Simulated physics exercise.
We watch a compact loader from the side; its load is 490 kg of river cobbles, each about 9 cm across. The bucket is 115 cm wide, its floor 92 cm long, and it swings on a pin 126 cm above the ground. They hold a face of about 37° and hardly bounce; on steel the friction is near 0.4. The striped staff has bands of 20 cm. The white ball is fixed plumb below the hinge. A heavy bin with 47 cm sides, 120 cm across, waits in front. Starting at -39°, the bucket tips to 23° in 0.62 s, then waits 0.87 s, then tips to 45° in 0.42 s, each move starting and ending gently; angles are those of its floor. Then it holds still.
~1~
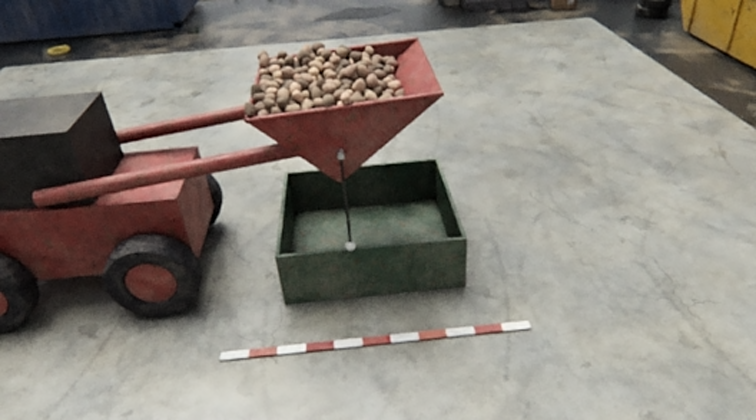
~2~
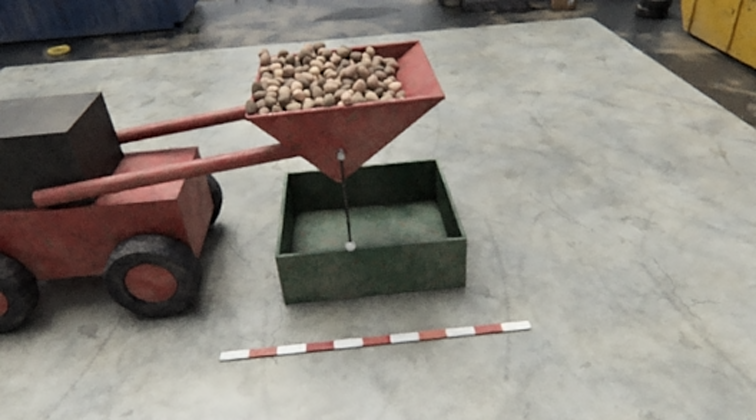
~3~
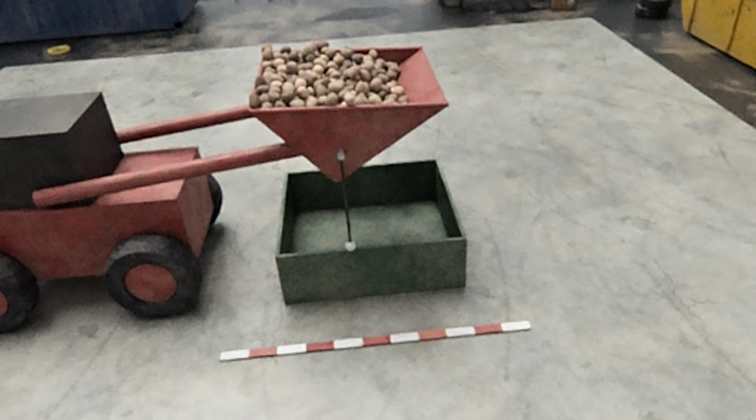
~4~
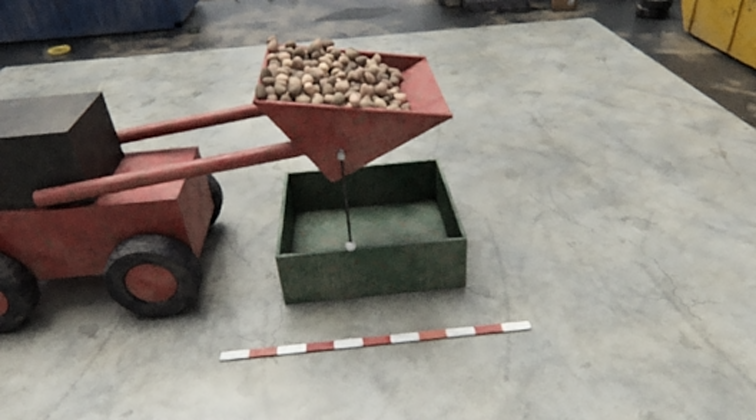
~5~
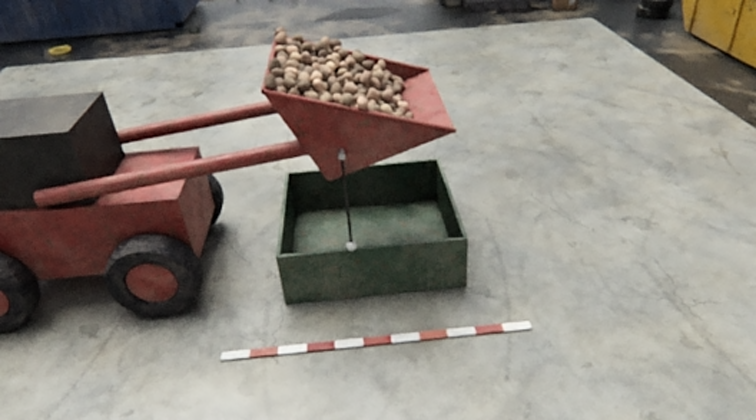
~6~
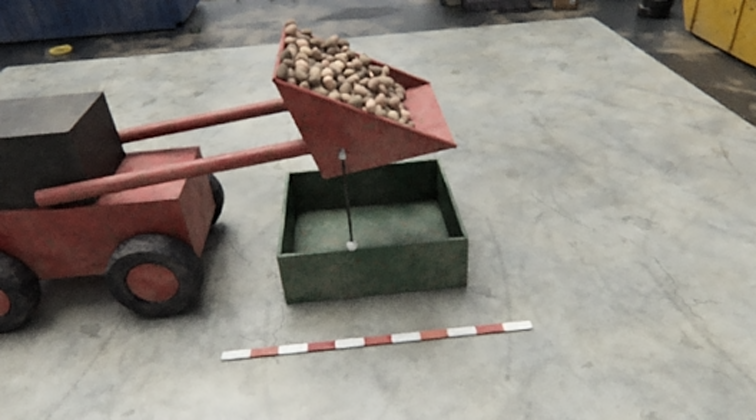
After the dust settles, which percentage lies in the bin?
Some 30 per cent of it.
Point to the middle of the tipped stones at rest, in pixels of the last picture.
Near (487, 228).
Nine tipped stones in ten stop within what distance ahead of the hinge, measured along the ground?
About 180 cm.
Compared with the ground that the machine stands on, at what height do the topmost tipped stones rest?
Some 30 cm above that level.
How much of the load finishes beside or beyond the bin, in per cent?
Near 70 in a hundred.
A little later the floor is at 13°; 100 % in the bucket; the foremost stones are at (405, 130).
Then the floor is at 23°; 96 % in the bucket, 3 % in the bin; the foremost stones are at (440, 158).
Later still the floor is at 45°; 0 % in the bucket, 29 % in the bin, 71 % beside or beyond the bin; the foremost stones are at (671, 207).
In the end the floor is at 45°; 0 % in the bucket, 29 % in the bin, 71 % beside or beyond the bin; the foremost stones are at (674, 207).
